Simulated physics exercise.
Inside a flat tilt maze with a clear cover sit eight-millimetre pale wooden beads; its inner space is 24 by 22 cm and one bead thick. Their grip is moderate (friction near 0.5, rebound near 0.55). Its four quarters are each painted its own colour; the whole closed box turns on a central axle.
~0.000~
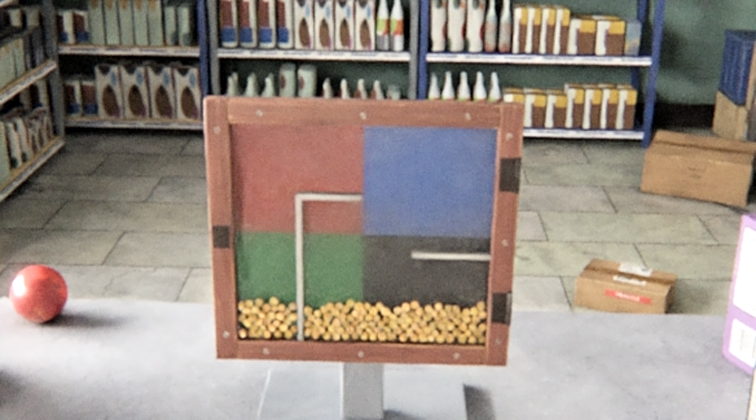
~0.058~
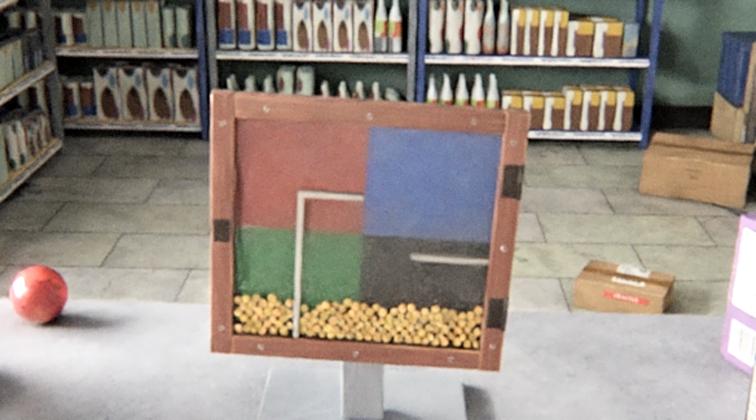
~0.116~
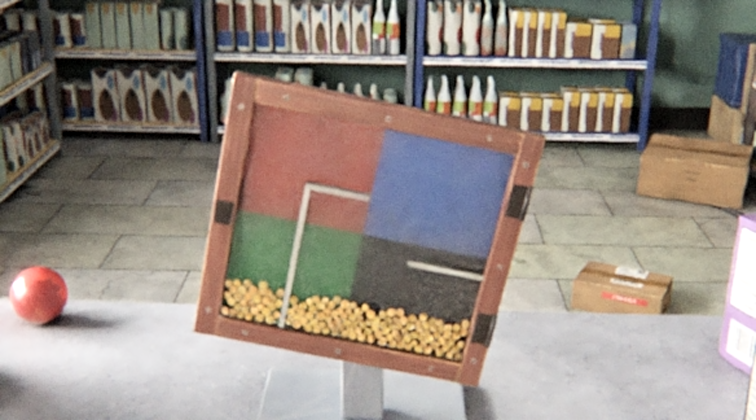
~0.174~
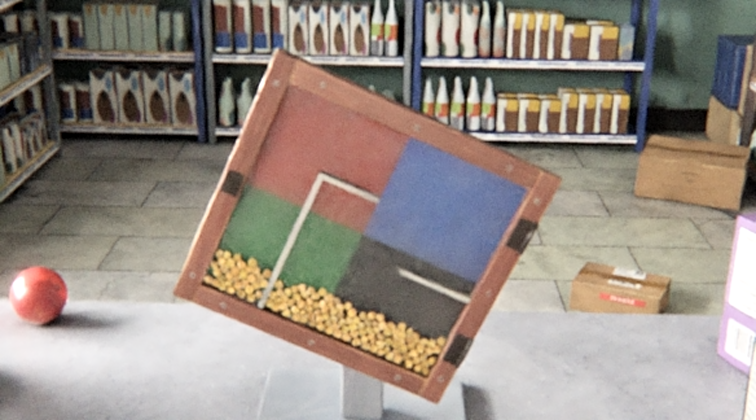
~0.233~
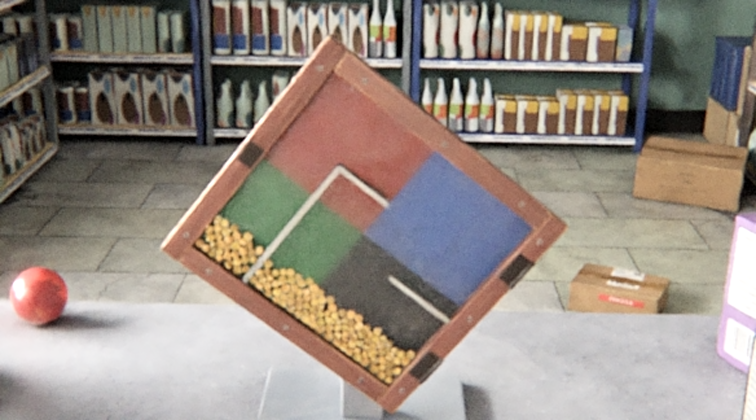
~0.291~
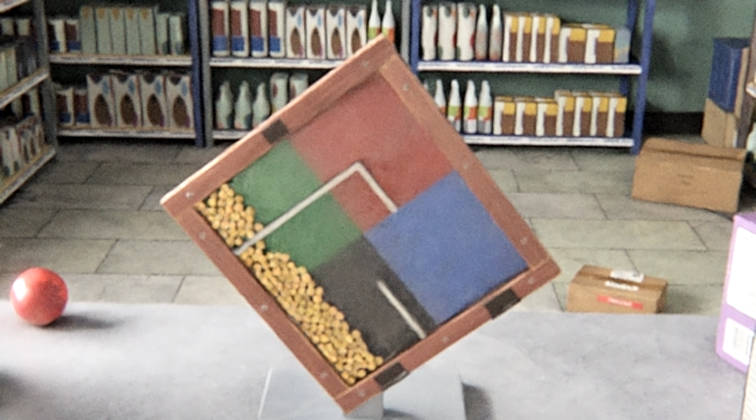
A square four-coloured box of pale beads turns steadily clockwise above a grey table.
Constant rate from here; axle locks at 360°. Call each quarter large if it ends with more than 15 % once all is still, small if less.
Blue: Small; green: Large; black: Large; red: Small.
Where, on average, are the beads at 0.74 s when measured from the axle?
5 cm left, 2 cm above.
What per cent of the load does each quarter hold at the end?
Final shares in per cent - blue quarter: 0, green quarter: 65, black quarter: 35, red quarter: 0.
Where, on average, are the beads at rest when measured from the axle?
Offset from axle: Approx. 2 cm left, 9 cm below.
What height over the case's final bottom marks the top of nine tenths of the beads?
Somewhere near 5 cm, I'd say.
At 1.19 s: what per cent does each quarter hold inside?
Blue quarter: 0; green quarter: 55; black quarter: 5; red quarter: 45.
After 0.74 s, it has turned 160°, the beads' middle is 5 cm left of and 2 cm above the axle; by quarter, green 10 %, black 75 %, red 15 %.
After 1.19 s, it has turned 269°, the beads' middle is in line with and 5 cm below the axle; by quarter, green 55 %, black 5 %, red 45 %.
At rest by 2.4 s, blue 0 %, green 65 %, black 35 %, red 0 %.
